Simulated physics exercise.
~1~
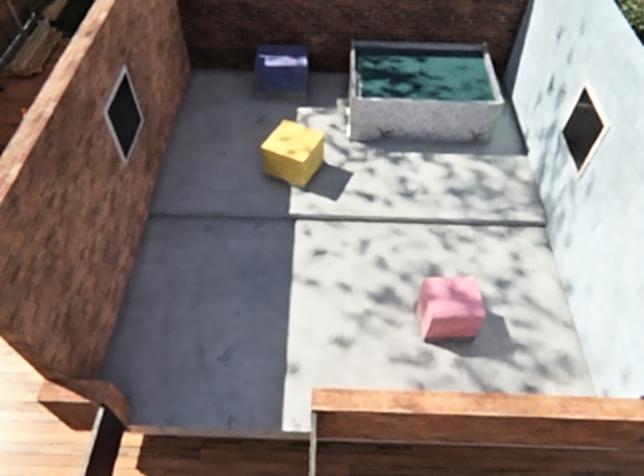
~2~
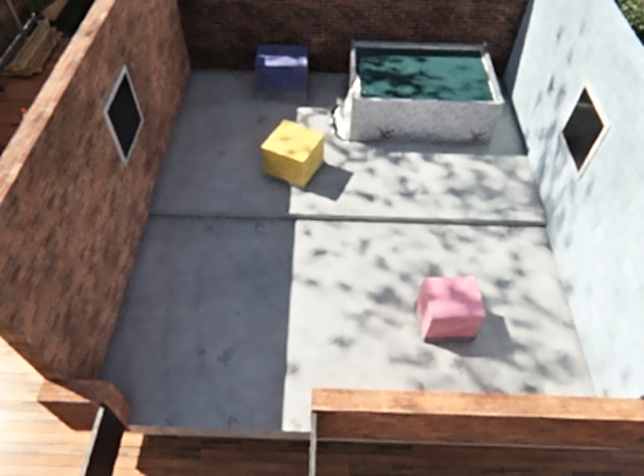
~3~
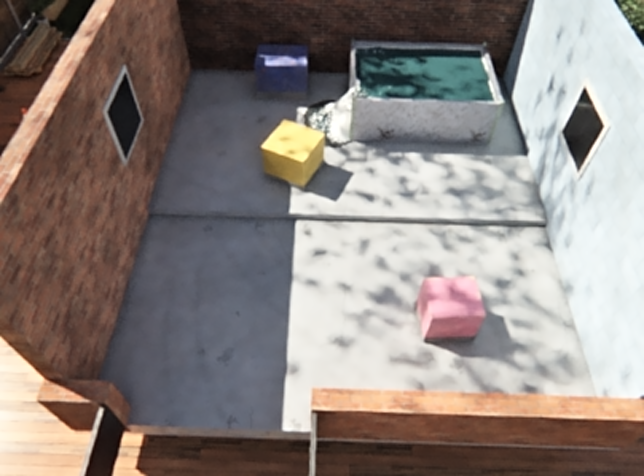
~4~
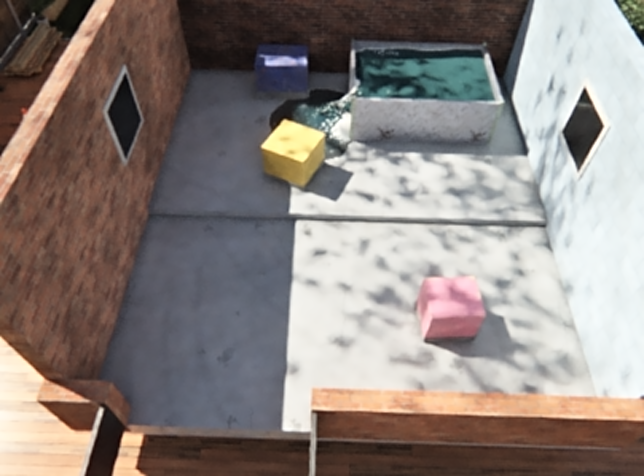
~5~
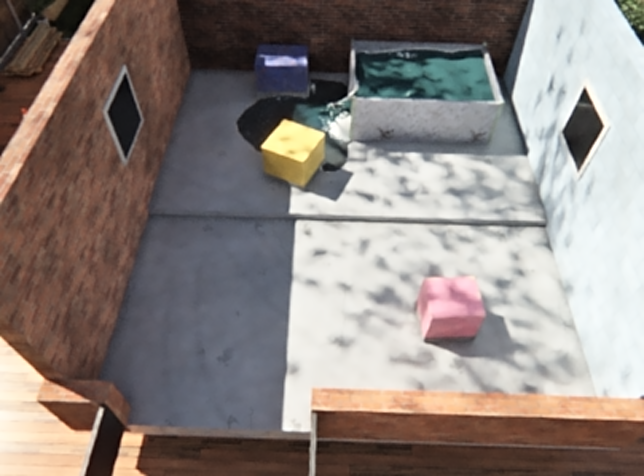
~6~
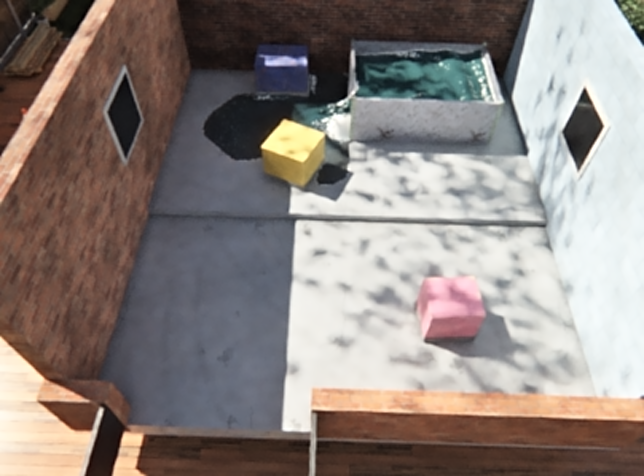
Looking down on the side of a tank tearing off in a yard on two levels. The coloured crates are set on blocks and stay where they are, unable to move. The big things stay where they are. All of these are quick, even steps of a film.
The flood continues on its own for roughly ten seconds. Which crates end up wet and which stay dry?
The yellow crate meets the water; the pink crate never meets the water; the blue crate meets the water.
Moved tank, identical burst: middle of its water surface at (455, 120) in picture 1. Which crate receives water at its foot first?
Yellow one.
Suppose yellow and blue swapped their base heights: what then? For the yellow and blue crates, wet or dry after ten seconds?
Yellow: Is reached; blue: Is reached.
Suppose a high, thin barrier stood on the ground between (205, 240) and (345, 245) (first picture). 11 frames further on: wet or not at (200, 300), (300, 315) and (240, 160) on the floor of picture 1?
Outcome by spot, in order - unwatered, unwatered, watered.
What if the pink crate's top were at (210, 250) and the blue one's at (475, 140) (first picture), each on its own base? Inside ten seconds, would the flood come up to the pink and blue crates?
Pink: Overtopped; blue: Not reached.
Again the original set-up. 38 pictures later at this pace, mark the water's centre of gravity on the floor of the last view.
About (314, 152) in the last view.
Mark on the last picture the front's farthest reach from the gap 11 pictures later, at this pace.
Close to (120, 312), I think.
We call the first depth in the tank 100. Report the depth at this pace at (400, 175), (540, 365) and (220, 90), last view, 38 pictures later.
2, 0 and 12 per cent, roughly.
A moment on, water covers 20 % of the floor; the yellow crate water round its plinth, the pink crate not reached, the blue crate water round its plinth.
Next, water covers 30 % of the floor; the yellow crate water round its plinth, the pink crate not reached, the blue crate water round its plinth.
Then, water covers 45 % of the floor; the yellow crate water round its plinth, the pink crate water round its plinth, the blue crate water round its plinth.
Later, water covers 70 % of the floor; the yellow crate water round its plinth, the pink crate water round its plinth, the blue crate water round its plinth.
In the end, water covers 80 % of the floor; the yellow crate was topped, the pink crate stayed above the water, the blue crate was topped.
